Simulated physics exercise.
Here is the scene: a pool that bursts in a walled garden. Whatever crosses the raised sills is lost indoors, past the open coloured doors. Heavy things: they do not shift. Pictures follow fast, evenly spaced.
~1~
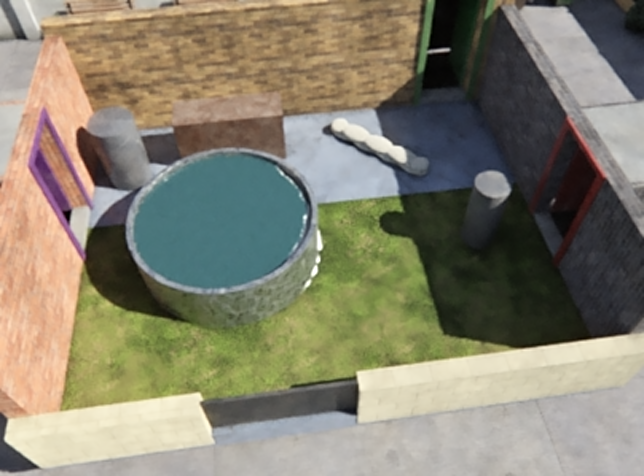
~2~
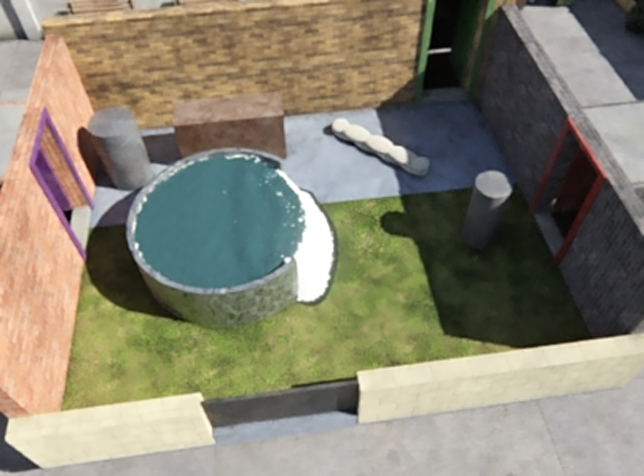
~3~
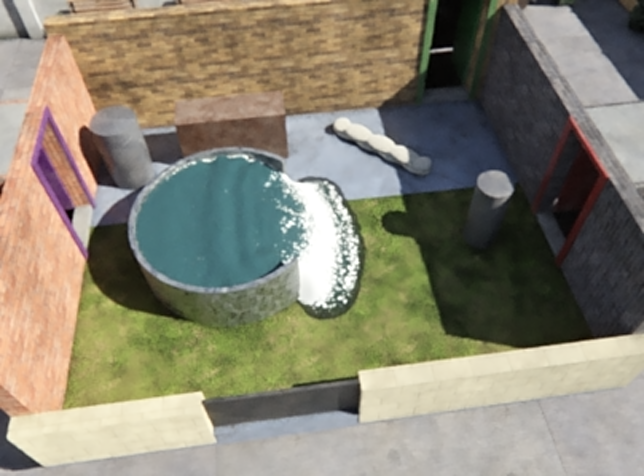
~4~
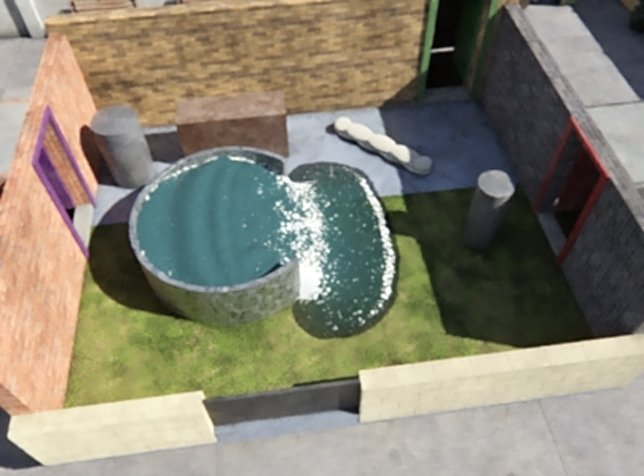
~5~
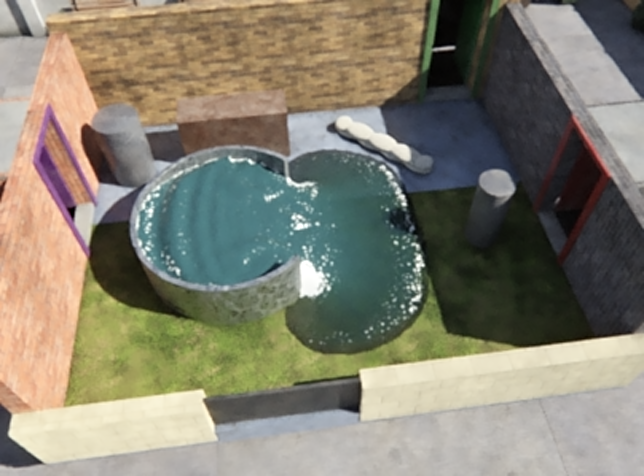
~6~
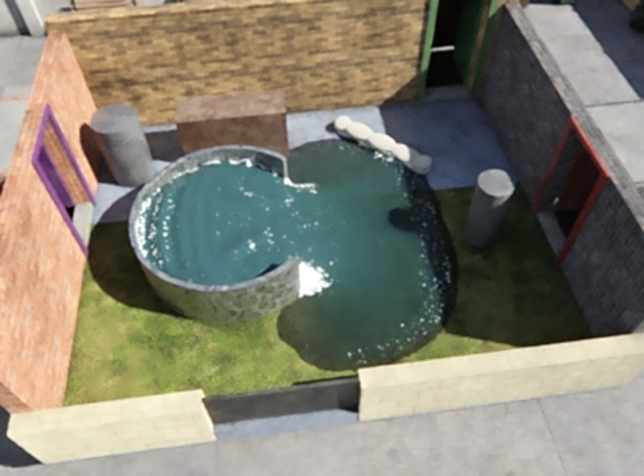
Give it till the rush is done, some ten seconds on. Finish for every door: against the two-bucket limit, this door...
The purple door remains within it; the red door surpasses it; the green door surpasses it.
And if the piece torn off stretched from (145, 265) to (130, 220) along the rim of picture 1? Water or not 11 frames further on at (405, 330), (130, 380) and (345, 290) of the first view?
Untouched, soaked, untouched.
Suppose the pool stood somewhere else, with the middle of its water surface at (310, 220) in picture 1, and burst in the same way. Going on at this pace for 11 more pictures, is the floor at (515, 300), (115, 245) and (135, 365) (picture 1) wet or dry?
One after the other: Awash, clear, clear.
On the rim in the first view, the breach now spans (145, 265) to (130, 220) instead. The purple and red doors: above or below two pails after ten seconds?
The purple door overshoots the limit, while the red door overshoots the limit.
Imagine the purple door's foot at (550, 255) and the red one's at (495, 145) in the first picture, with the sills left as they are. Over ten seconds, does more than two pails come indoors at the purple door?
The purple door overflows.
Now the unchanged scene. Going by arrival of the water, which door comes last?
That would be the purple door.
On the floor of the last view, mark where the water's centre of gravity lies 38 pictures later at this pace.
It's close to (377, 227).
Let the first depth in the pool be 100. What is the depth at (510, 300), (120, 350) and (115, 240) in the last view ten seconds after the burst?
The three come to near 16, 10 and 14 per cent respectively.
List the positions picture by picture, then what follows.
The round pool at (224, 217) is whole and still, in the first frame.
Water pours out at (313, 228) and has run to (305, 300), in the second frame.
Water pours out at (315, 230) and has run to (339, 311), in the third frame.
The front is at (343, 333), out from the gap at (316, 232), in the fourth frame.
Water pours out at (317, 231) and has run to (367, 159), in the fifth frame.
The front is at (436, 329), out from the gap at (315, 231), in the sixth frame.
A moment on, water covers 50 % of the floor; the purple door not reached, the red door not reached, the green door not reached.
Next, water covers 60 % of the floor; the purple door not reached, the red door under two buckets in, the green door not reached.
Then, water covers 65 % of the floor; the purple door not reached, the red door over two buckets in, the green door over two buckets in.
Later, water covers 80 % of the floor; the purple door not reached, the red door far over two buckets in, the green door far over two buckets in.
In the end, water covers 95 % of the floor; the purple door wet at the sill, nothing in, the red door far over two buckets in, the green door far over two buckets in.
